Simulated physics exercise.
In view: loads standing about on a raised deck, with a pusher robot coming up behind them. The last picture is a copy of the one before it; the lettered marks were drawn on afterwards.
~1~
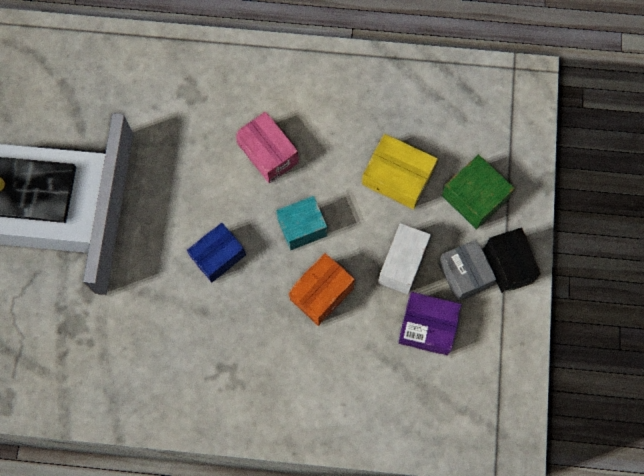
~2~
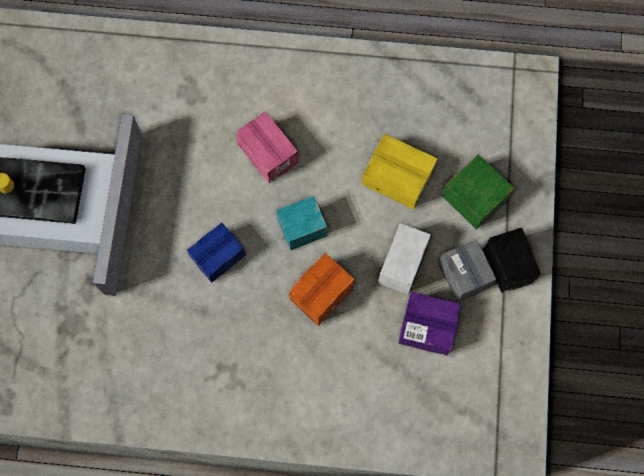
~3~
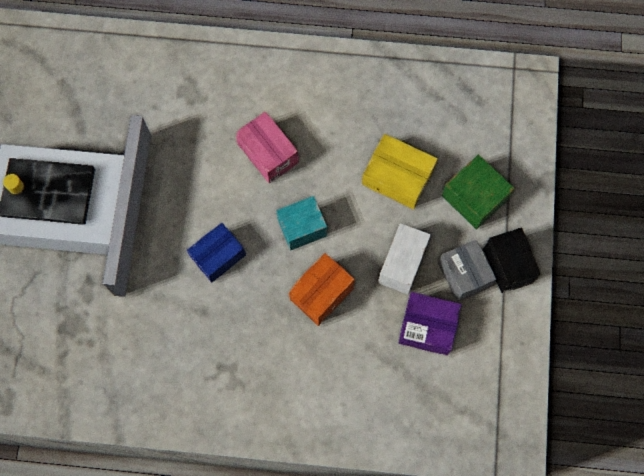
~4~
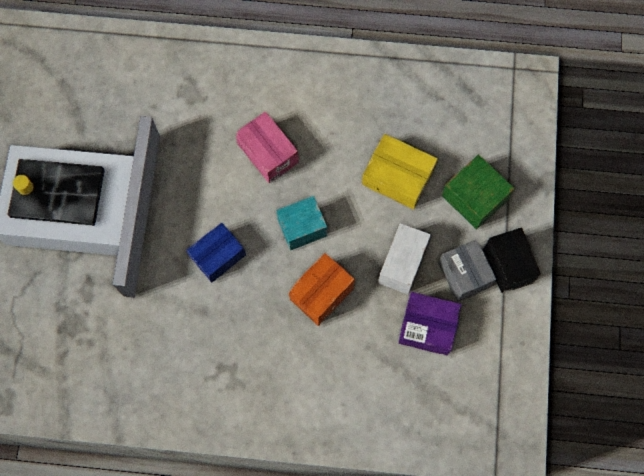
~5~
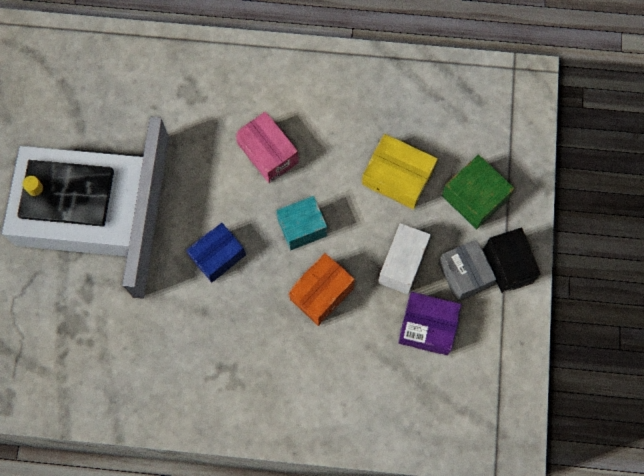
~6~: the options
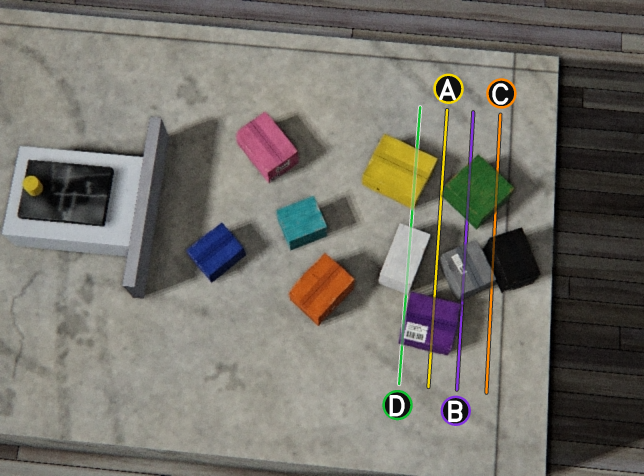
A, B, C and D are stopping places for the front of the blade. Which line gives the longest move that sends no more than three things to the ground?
No fourth one falls up to B.
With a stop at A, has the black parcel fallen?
Yes.
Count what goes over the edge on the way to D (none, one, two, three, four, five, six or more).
The count is none.
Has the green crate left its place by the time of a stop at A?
Yes.
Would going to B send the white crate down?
No.
On the marked copy, A at (438, 242); B at (465, 245); C at (494, 248); D at (410, 240).
Following B. Soon after the start, robot (189, 204); pink parcel (301, 156); blue box (290, 256).
Later, robot (305, 215); green crate (516, 196); grey box (474, 272).
In the end, robot (395, 223); black parcel over the edge; green crate over the edge; three fallen.
As for the rest, A is within the limit but short; C drops four; D is within the limit but short.
